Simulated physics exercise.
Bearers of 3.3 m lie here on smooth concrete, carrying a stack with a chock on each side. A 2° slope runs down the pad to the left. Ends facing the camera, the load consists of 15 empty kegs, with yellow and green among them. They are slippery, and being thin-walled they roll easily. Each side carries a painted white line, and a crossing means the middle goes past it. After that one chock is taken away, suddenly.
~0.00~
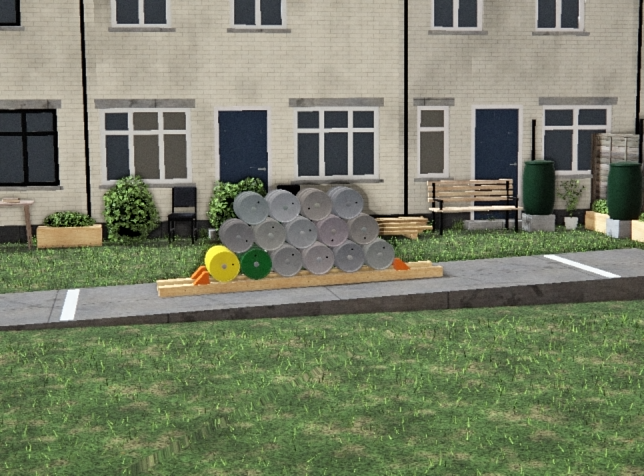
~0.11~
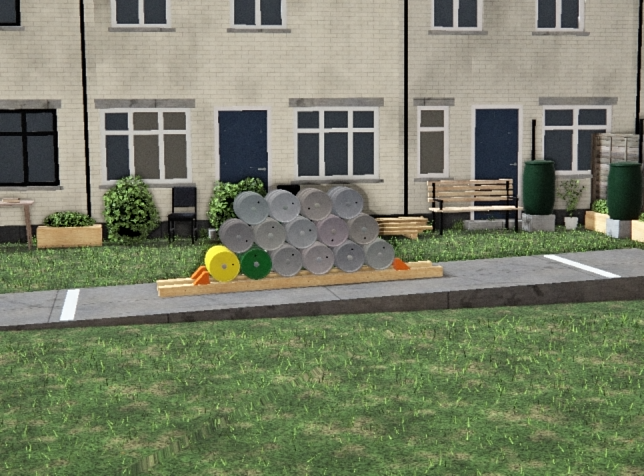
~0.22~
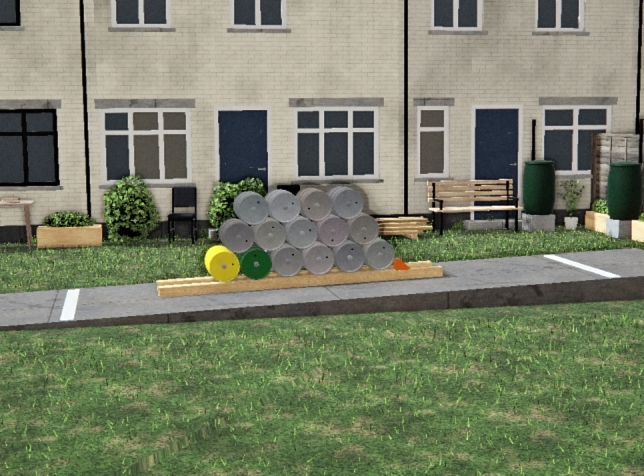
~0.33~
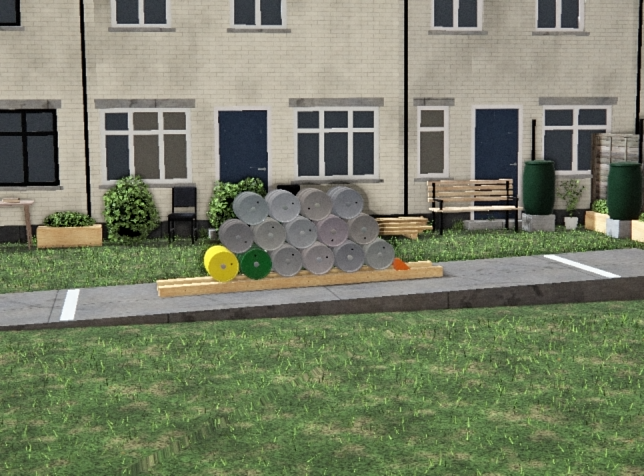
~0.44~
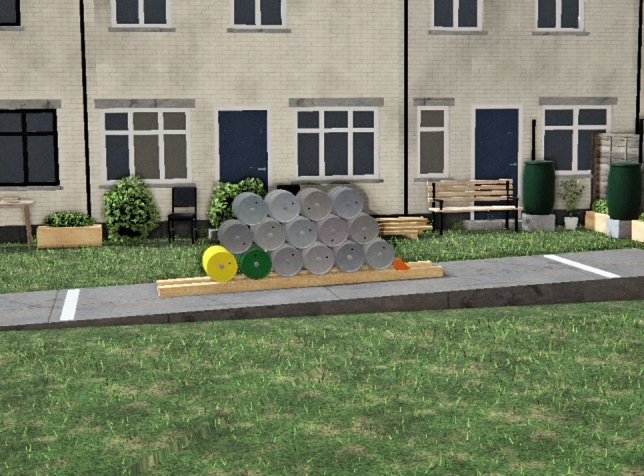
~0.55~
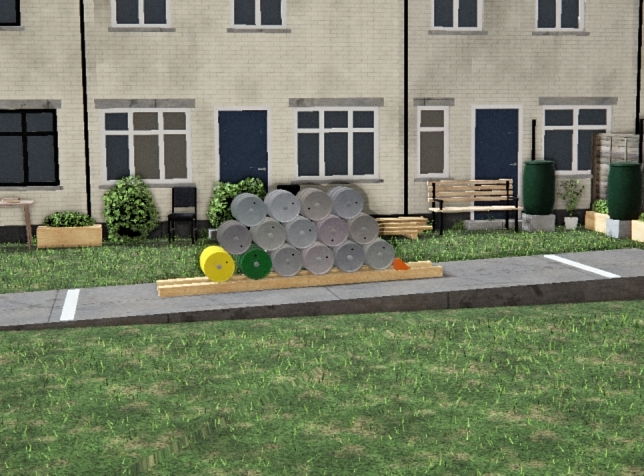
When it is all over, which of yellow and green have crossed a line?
First, yellow passes a line. Green passes a line.
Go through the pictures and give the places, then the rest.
In the first frame, yellow (225, 267), green (257, 265); both chocks in; lines at (70, 304) and (581, 266); the pad slopes 2° down to the left; 6 of the 15 form the bottom row.
In the second frame, yellow (225, 267), green (257, 265).
In the third frame, yellow (224, 267), green (257, 265); left chock gone.
In the fourth frame, yellow (224, 267), green (257, 265).
In the fifth frame, yellow (222, 267), green (257, 265).
In the sixth frame, yellow (219, 267), green (257, 265); lines at (70, 304) and (581, 266).
Then, 1.7 s in, yellow is off the bearers, 80 cm short of the left line, rolling left; green is on the bearers, 105 cm from the bearers' left end, rolling left; 0 over a line so far.
Then, 3.2 s in, yellow is past the left line; green is on the bearers, 25 cm from the bearers' left end, rolling left; 1 over a line so far.
Then, 4.9 s in, yellow is past the left line; green is past the left line; 4 over a line so far.
In the end (10.9 s), yellow is past the left line; green is past the left line; 11 over a line so far.
